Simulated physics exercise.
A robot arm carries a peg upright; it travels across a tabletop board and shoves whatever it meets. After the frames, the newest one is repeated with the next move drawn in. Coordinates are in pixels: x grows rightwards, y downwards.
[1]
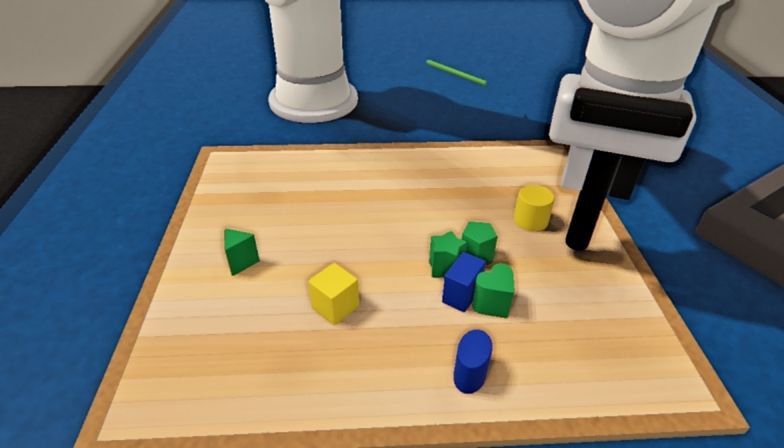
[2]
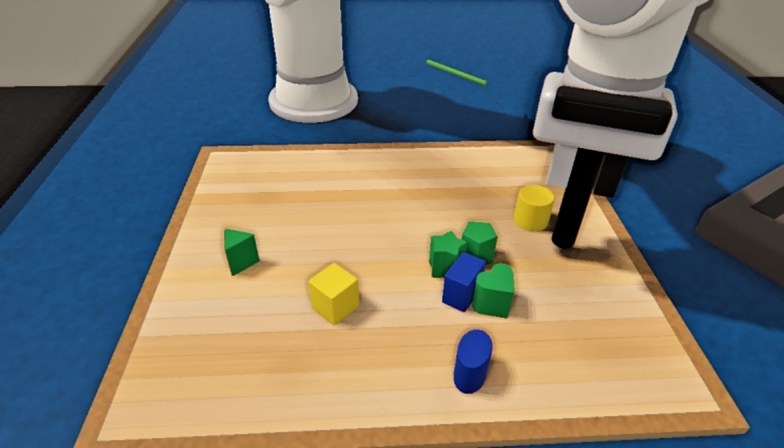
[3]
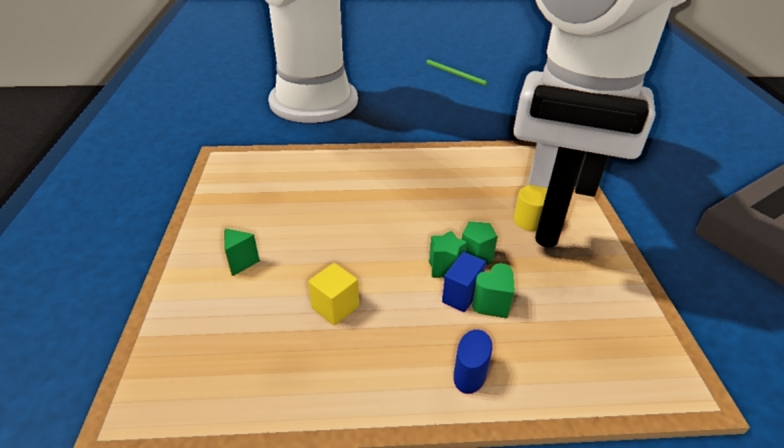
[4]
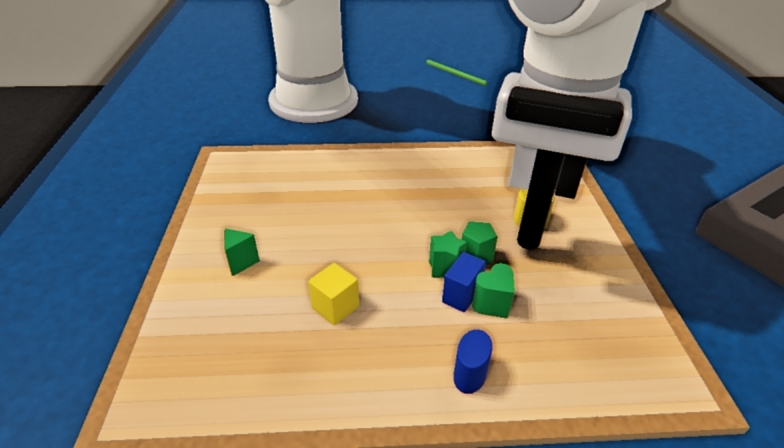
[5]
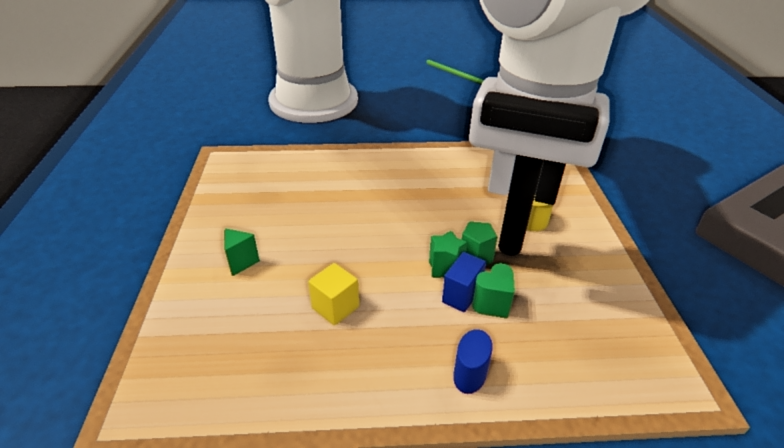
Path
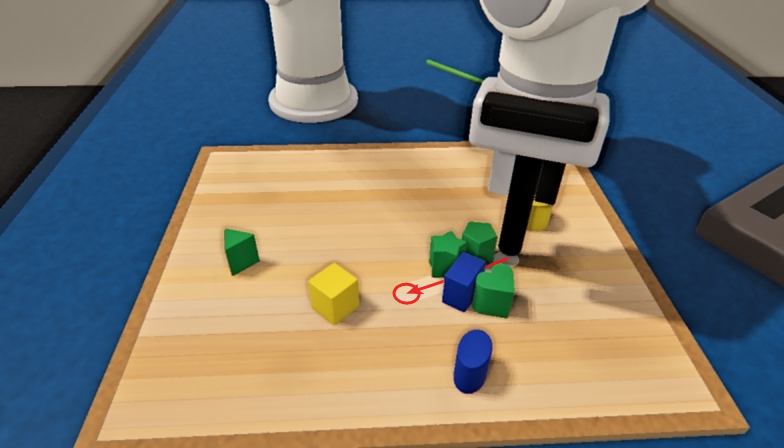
A white robot arm holding a black peg moves steadily left across the right side of a light wooden board on a blue surface, seen from above at an angle. Green blocks cluster around a blue one right of centre, with a yellow cylinder behind, a blue cylinder in front, and yellow and green blocks to the left. The peg passes before the yellow cylinder towards the cluster, while the blocks and camera stay still.
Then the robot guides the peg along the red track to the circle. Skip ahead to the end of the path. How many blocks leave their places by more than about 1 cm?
It will shift three or more blocks.
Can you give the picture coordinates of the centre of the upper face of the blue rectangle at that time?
Close to (453, 281).
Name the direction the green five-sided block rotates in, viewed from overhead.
It ends up turned clockwise.
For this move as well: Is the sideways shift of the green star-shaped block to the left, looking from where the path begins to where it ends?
No, that is not how it ends up.
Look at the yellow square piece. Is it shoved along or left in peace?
That block stays.
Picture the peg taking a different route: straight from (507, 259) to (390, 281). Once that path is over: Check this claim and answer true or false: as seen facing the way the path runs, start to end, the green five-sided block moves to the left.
False
Drawn move, from (507, 259) directly to (407, 293).
The first path, step by step. One third of the way, peg (476, 261); green star-shaped block (423, 243), turned 20° anticlockwise; green five-sided block (456, 232), turned 55° clockwise.
Two thirds of the way, peg (443, 272); green star-shaped block (419, 242), turned 15° anticlockwise; blue rectangle (455, 279), turned 50° anticlockwise; green five-sided block (451, 231), turned 75° clockwise.
At the end, peg (407, 284); yellow square piece still; green star-shaped block (409, 245), turned 40° clockwise; blue rectangle (453, 281), turned 60° anticlockwise; green five-sided block (451, 231), turned 75° clockwise; green heart still.
